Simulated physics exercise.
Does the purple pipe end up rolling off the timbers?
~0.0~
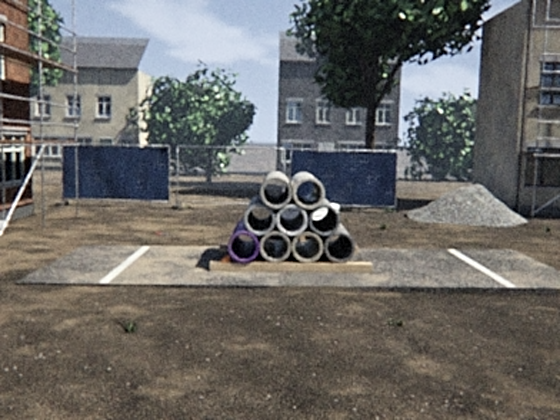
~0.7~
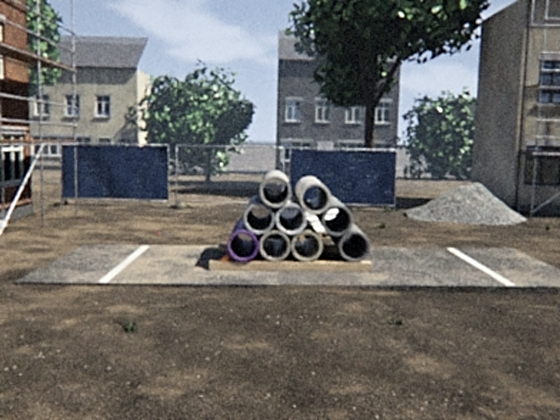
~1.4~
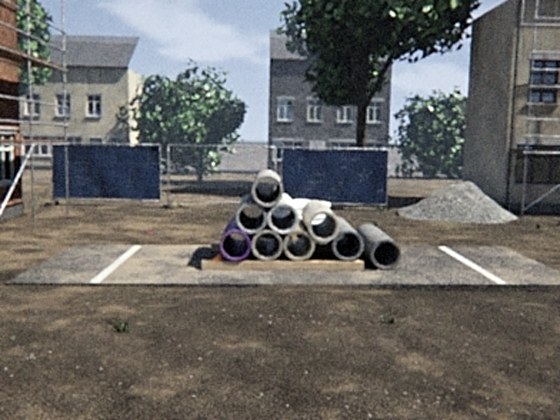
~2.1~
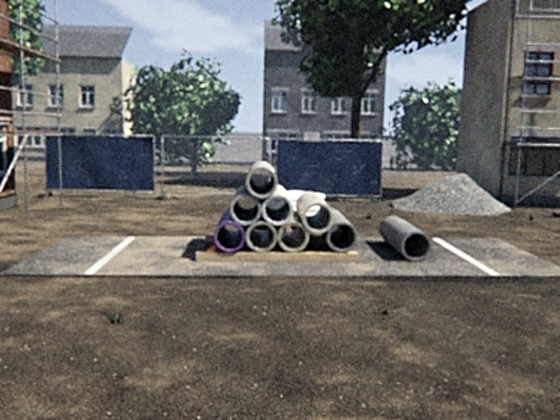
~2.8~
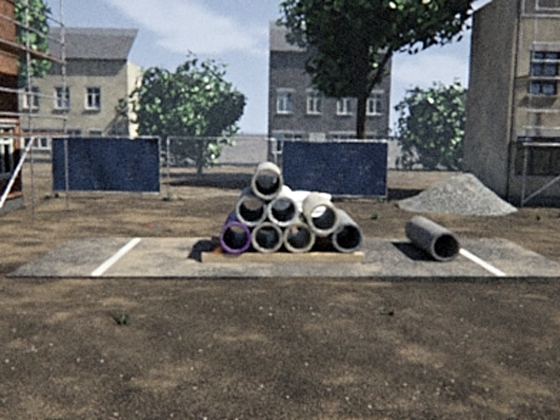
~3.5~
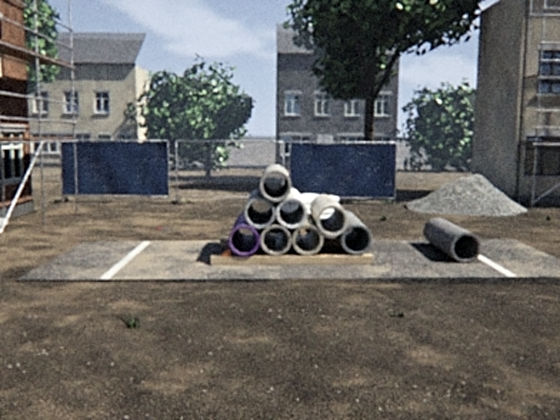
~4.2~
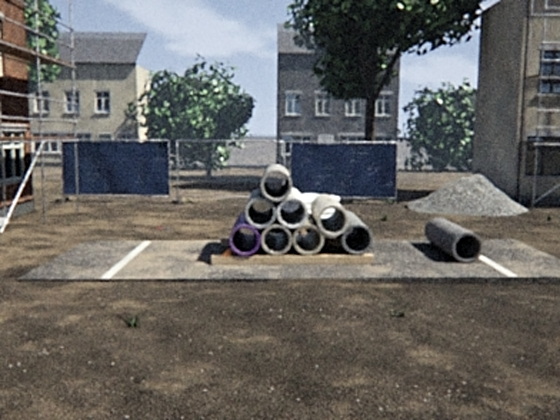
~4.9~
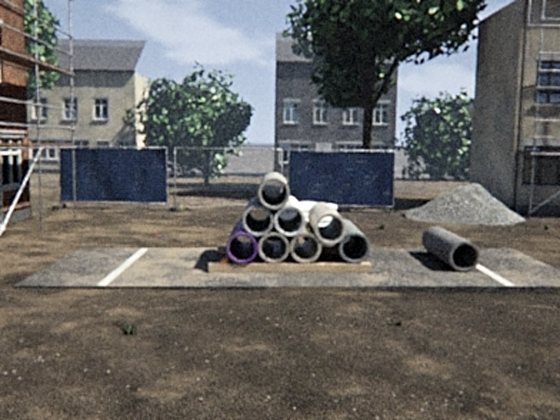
No, the purple pipe stays up on the timbers at the bottom left of the stack.
A concrete pipe at the right end of a stack rolled away across the pad and stopped just short of the right white line, while the pipes above slumped to the right and settled, leaving the purple one at the bottom left in place.
